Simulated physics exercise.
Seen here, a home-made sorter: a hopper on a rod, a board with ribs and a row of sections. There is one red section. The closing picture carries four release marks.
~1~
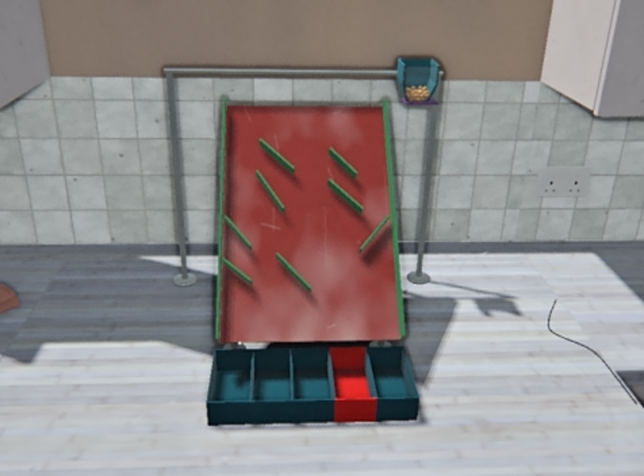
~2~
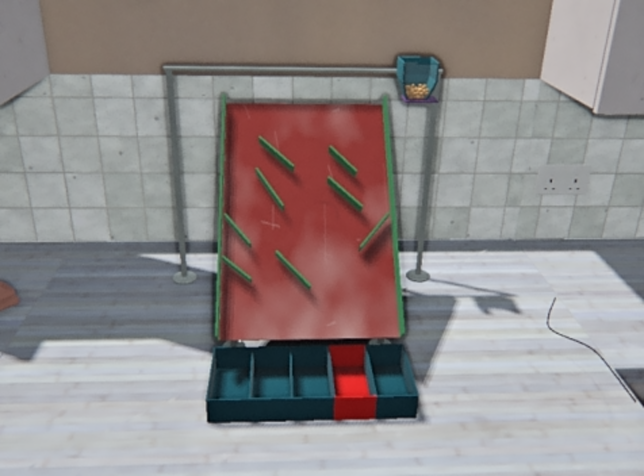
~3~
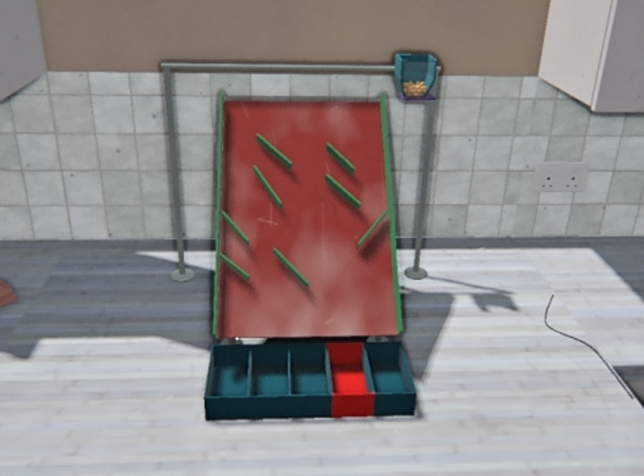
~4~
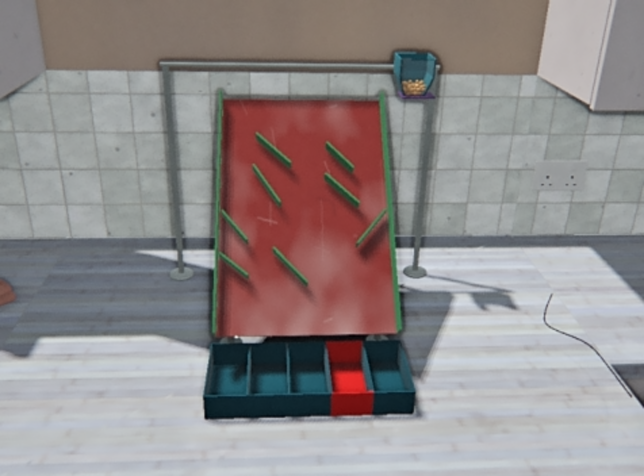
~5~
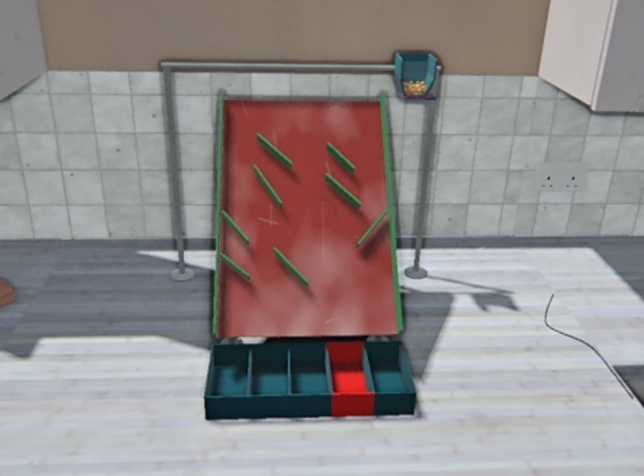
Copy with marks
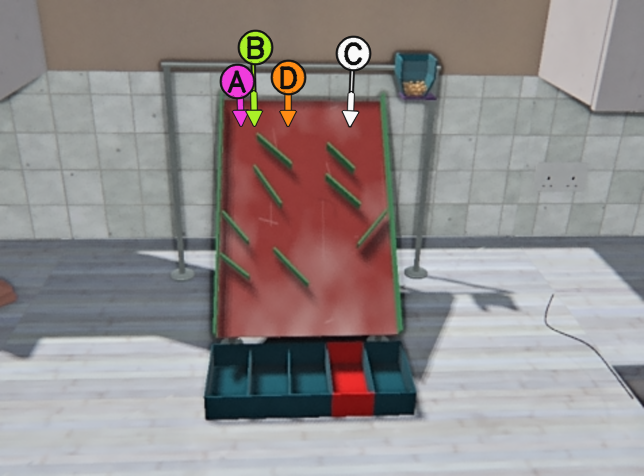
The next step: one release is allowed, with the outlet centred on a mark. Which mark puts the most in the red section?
D works best here.
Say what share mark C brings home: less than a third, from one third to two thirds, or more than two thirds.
Less than a third.
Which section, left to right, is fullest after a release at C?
The third from the left.
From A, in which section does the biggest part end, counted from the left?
It is the third one.
On the marked copy, mark A meets the board at (240, 120); mark B meets the board at (254, 120); mark C meets the board at (350, 120); mark D meets the board at (288, 120).
For mark A, a small part in the red section, about two thirds in other sections, about a quarter outside the box.
For mark B, a small part in the red section, about half in other sections, about a third outside the box.
For mark C, a small part in the red section, about two thirds in other sections, a stray few held on the board, about a quarter outside the box.
For mark D, about a third in the red section, about a third in other sections, about a quarter outside the box.
